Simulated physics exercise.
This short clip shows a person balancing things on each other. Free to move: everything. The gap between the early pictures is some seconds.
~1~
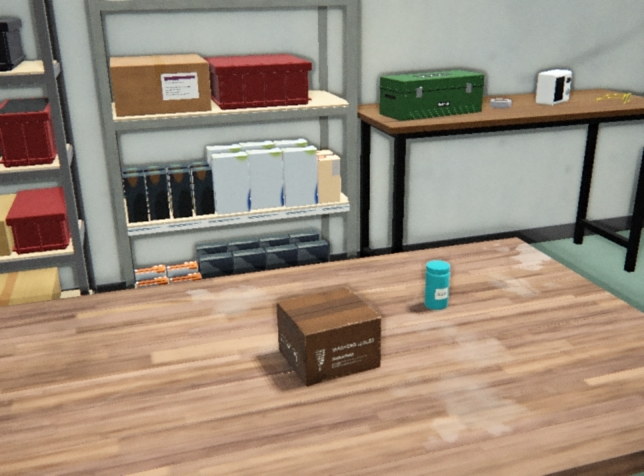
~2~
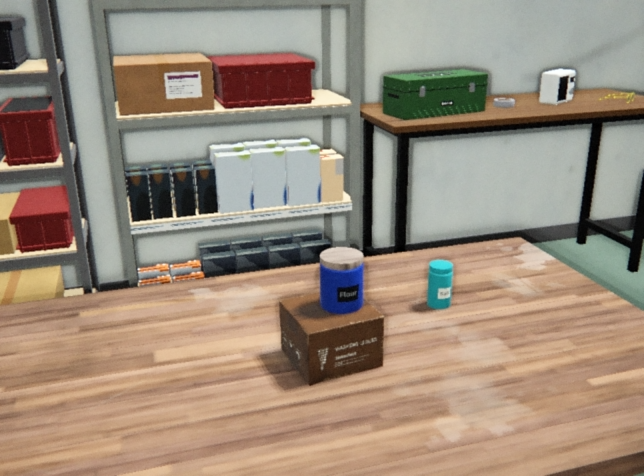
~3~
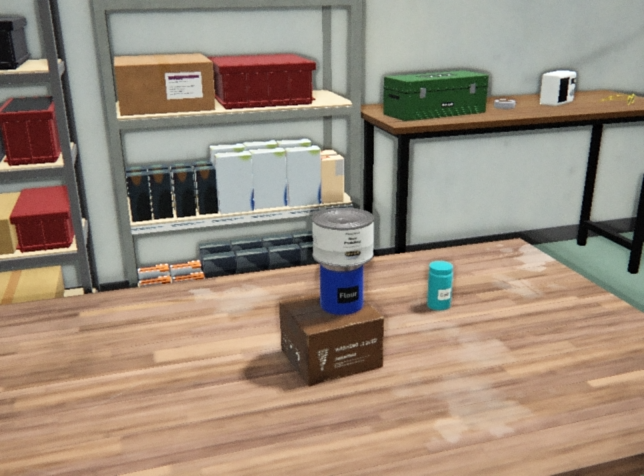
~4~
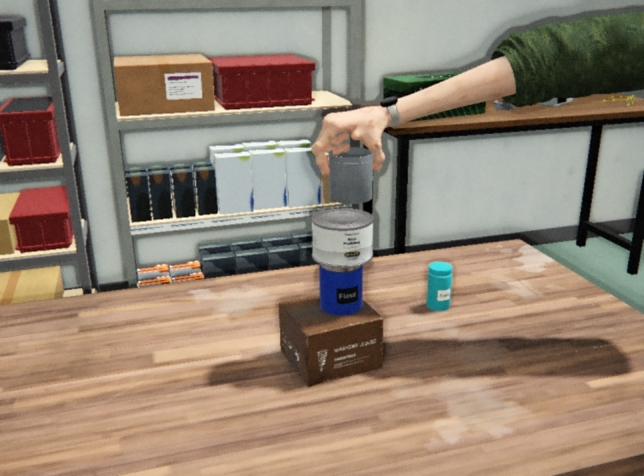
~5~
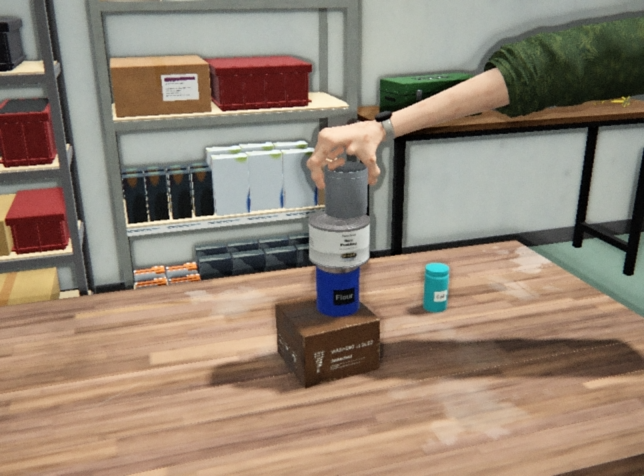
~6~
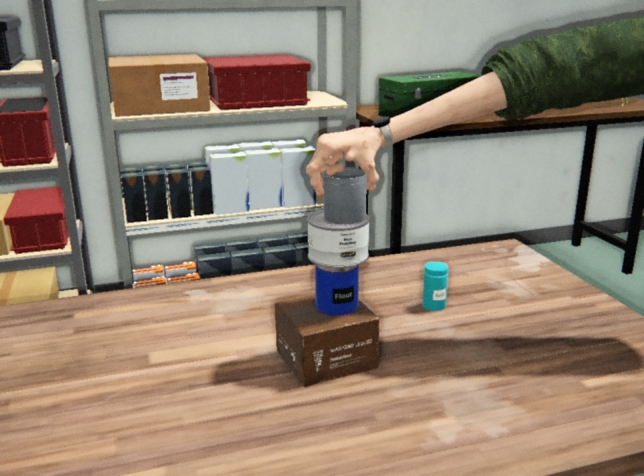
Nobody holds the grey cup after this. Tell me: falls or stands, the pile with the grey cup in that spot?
Stands.
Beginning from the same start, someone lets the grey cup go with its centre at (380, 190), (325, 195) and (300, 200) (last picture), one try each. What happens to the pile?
For the first case the pile falls over; for the second, it survives; for the third, it falls over.
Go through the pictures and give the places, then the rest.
In the first picture, the last thing is not in view yet; brown box (328, 334).
In the second picture, the last thing is not in view yet; turquoise shaker (440, 284).
In the third picture, the last thing is not in view yet; brown box (331, 334).
In the fourth picture, still above its spot; grey cup (351, 175); turquoise shaker (439, 286).
In the fifth picture, still above its spot; grey cup (346, 189); brown box (327, 336).
In the sixth picture, set down, still held; grey cup (345, 195); turquoise shaker (435, 286).
Then, 0.70 s on from there, no change.
Then, 1.60 s on from there, grey cup resting near (345, 196).
In the end, all 5 unmoved. At the end, from the last picture's camera, grey cup near (345, 196). The pile holds.
